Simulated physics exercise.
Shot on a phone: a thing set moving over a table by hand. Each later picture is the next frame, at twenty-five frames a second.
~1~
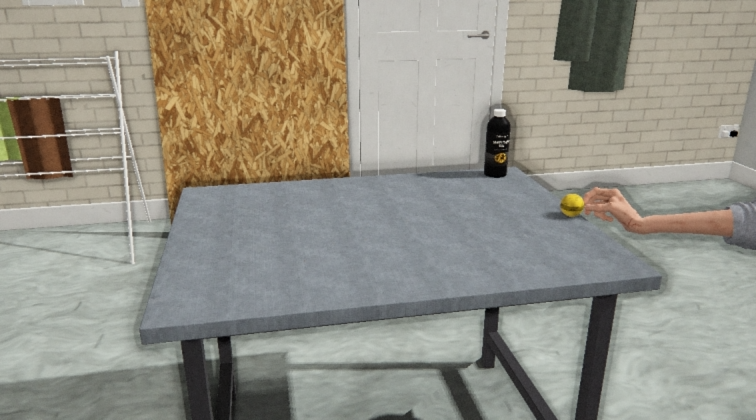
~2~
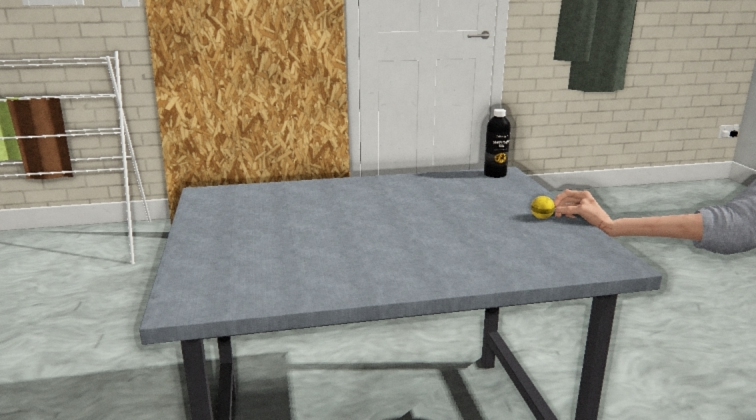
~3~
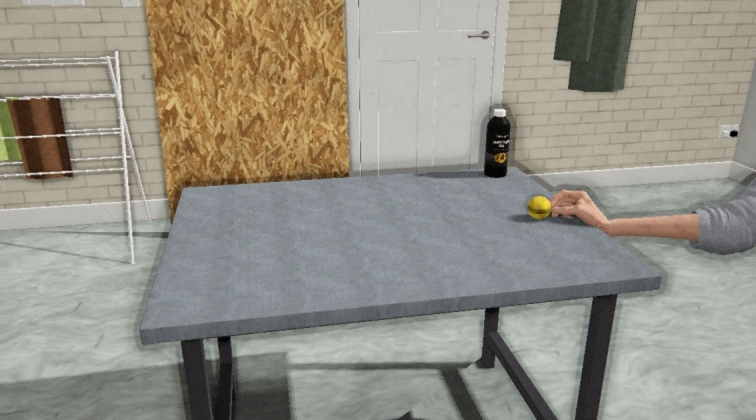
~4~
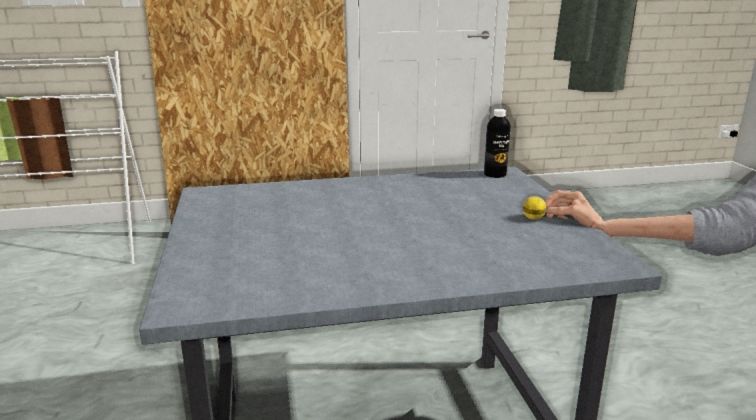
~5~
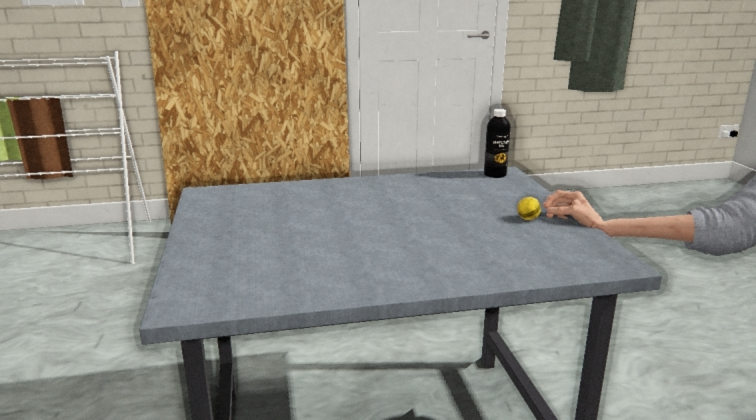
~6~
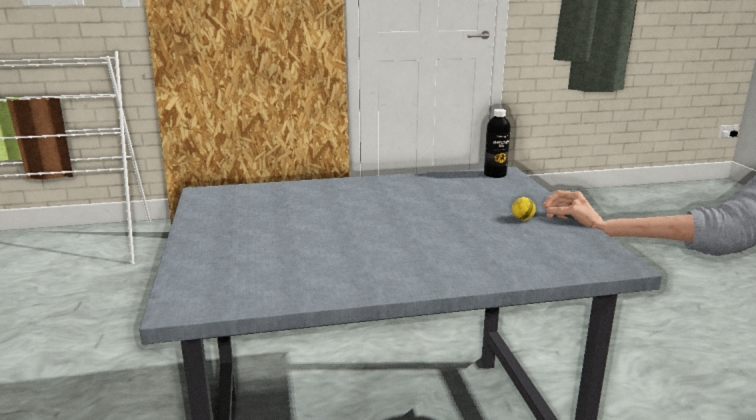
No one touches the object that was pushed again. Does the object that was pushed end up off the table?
It is kept by the table.
Then, 0.20 s after the last picture, yellow ball rolled about its own width near (500, 211).
Then, 0.50 s after the last picture, yellow ball rolled well along near (474, 213).
At rest, moved from the start, yellow ball. Seen from the same camera at the end, yellow ball near (456, 214).
